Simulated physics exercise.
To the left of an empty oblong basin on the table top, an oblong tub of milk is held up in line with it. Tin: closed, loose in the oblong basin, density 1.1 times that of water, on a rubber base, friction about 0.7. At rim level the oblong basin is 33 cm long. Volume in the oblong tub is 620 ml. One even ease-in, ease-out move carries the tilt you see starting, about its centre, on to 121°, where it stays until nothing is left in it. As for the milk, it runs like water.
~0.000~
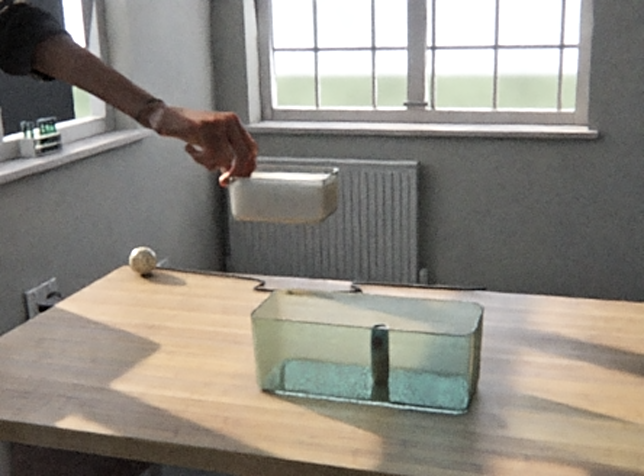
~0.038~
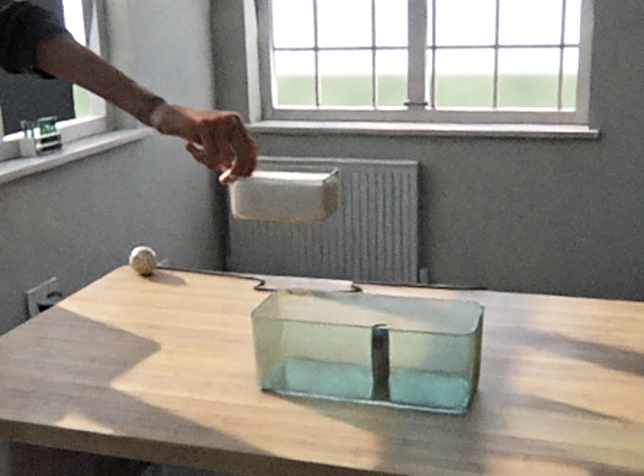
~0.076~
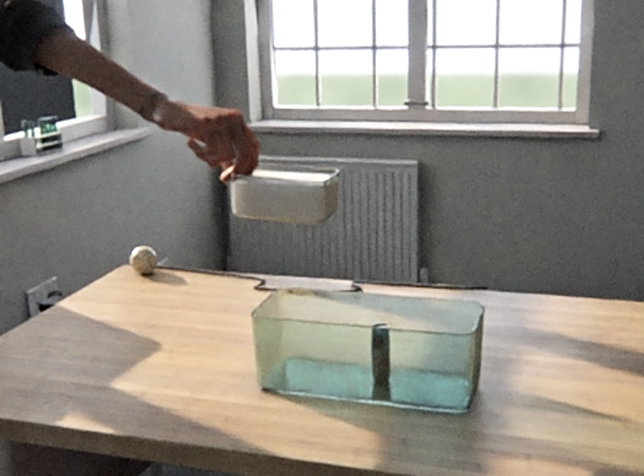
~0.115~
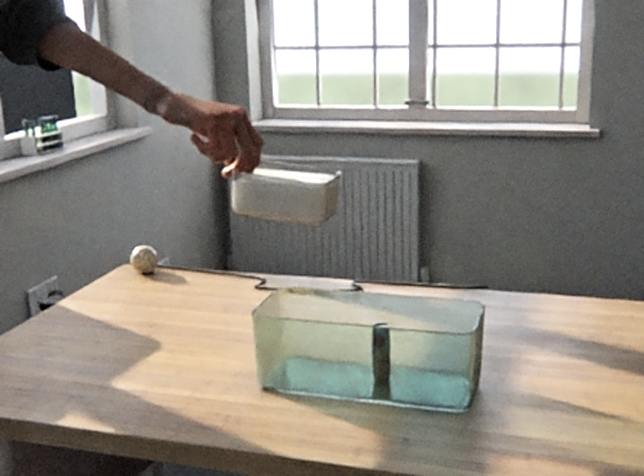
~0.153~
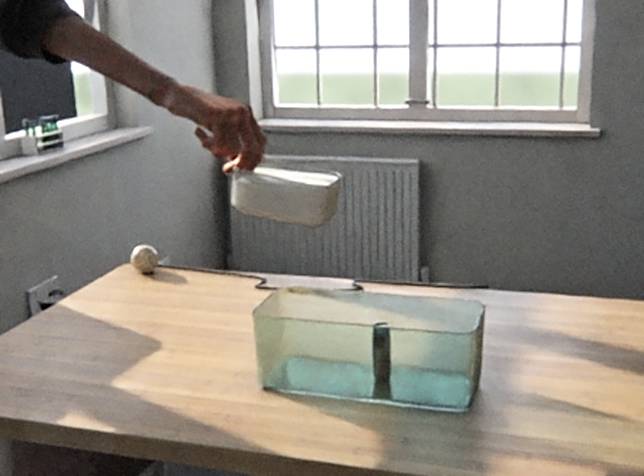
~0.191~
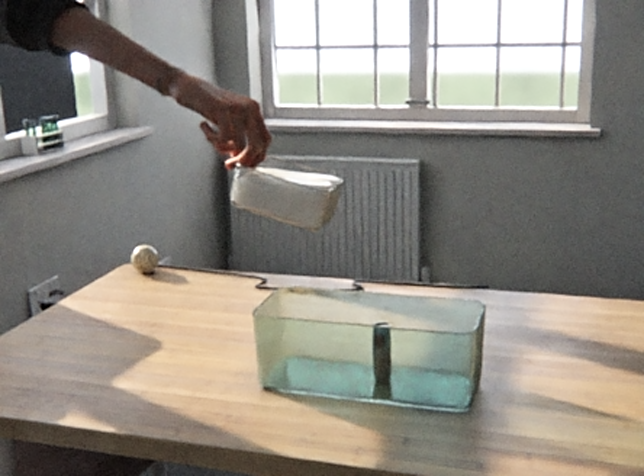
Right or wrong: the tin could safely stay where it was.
Right, it remains upright.
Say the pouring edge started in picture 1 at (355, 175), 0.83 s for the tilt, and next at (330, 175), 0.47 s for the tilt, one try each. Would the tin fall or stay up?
Trial 1 - tin stays standing; trial 2 - tin tips.
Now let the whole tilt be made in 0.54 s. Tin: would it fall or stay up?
So the tin will tip over.
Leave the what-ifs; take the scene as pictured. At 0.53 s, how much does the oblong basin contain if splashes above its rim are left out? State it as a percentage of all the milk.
Roughly 20 percent.
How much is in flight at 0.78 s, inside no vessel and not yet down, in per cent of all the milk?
Near 5 percent.
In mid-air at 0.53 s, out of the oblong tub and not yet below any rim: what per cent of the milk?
It comes to roughly 58 per cent.
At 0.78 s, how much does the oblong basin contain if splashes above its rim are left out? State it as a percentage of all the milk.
Some 88 per cent.
After 0.53 s the tilt is 87° and 22 per cent is still to pour; the tin stands where it began.
After 0.78 s the tilt is 120° and 1 per cent is still to pour; the tin stands where it began.
After 1.04 s the tilt is 121° and 0 per cent is still to pour; the tin stands where it began.
After 1.33 s the tilt is 121° and 0 per cent is still to pour; the tin stands where it began.
In the end the tin stands where it began.
